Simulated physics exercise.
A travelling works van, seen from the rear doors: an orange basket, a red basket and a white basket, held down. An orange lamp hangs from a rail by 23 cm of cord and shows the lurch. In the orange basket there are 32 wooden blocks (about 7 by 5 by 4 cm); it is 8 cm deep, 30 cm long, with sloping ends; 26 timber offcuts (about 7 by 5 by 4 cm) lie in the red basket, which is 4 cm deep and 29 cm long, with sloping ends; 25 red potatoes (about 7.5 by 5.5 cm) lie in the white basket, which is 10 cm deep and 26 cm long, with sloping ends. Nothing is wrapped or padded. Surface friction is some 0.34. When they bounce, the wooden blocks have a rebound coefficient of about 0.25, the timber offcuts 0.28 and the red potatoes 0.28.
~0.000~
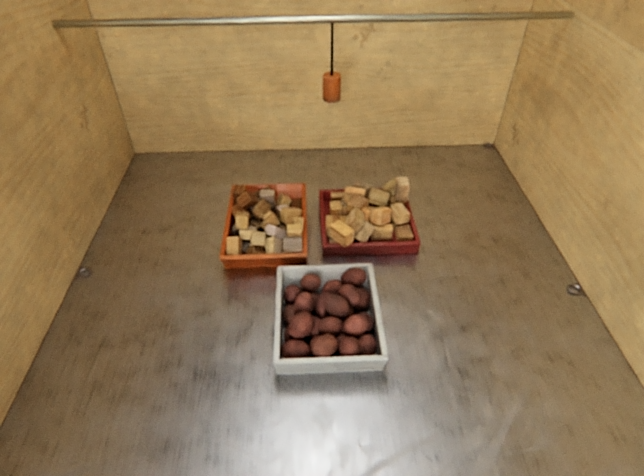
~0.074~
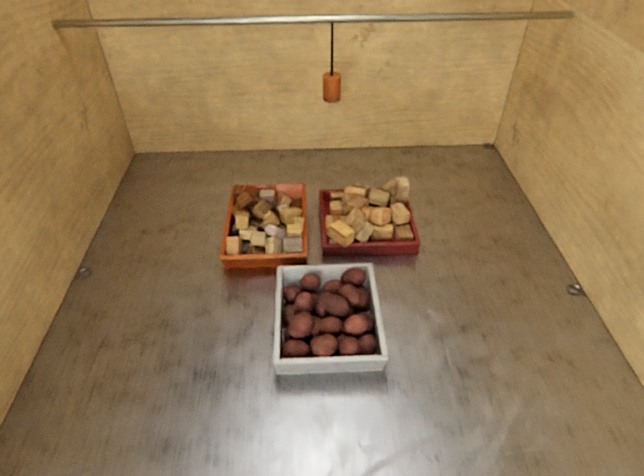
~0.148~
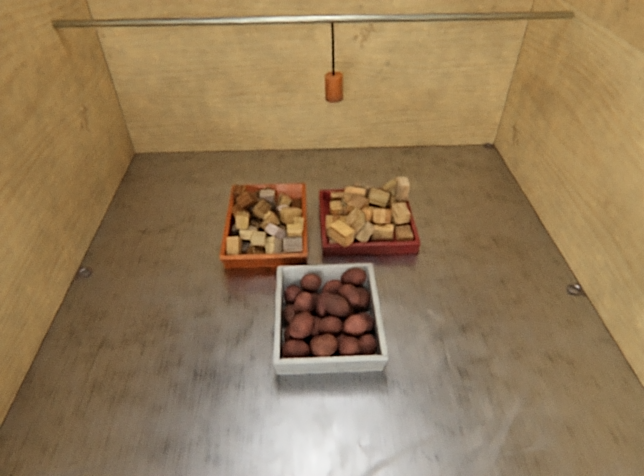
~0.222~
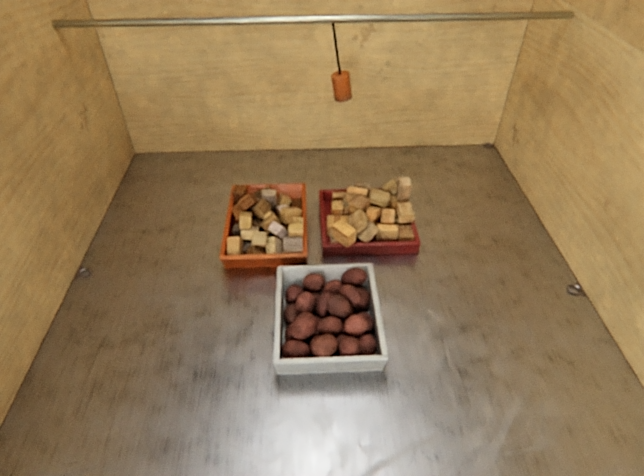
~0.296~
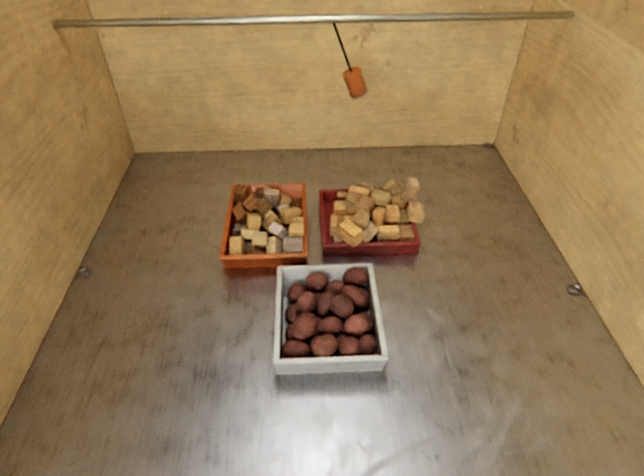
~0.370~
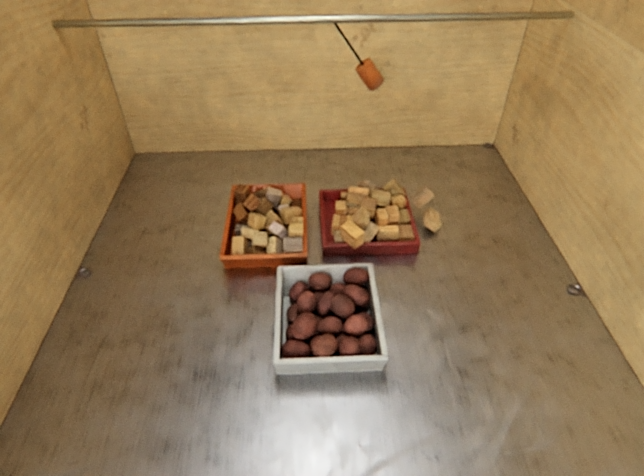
In a van, a hanging orange lamp swings right and wooden pieces leave the red basket.
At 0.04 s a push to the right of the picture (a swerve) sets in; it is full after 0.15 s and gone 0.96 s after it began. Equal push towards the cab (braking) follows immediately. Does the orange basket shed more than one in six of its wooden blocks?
No, what stays put stays above five sixths.
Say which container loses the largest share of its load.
Red basket.
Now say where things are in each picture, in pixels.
In the first frame (each is followed by its nearest rim corner in this view), orange basket, (222, 255); white basket, (276, 359); the lamp leans 0°; none out.
Orange basket, (222, 255); the lamp leans 0°, in the second frame.
Orange basket, (222, 255); the lamp leans 2°, in the third frame.
Orange basket, (222, 255); the lamp leans 9°, in the fourth frame.
Orange basket, (222, 255); the lamp leans 21°; 1 out, the lowest offcut at (416, 212), in the fifth frame.
Orange basket, (222, 255); white basket, (276, 359); the lamp leans 36°; 2 out, the lowest offcut at (432, 220), in the sixth frame.
After 0.69 s, orange basket 32 in, 0 out, red basket 23 in, 3 out and white basket 25 in, 0 out.
After 1.10 s, orange basket 32 in, 0 out, red basket 22 in, 4 out and white basket 25 in, 0 out.
After 1.67 s, orange basket 31 in, 1 out, red basket 19 in, 7 out and white basket 25 in, 0 out.
Outcome (at 2.40 s), orange basket 31 in, 1 out, red basket 19 in, 7 out and white basket 25 in, 0 out. Asked share, 1 of 32, 3 per cent.
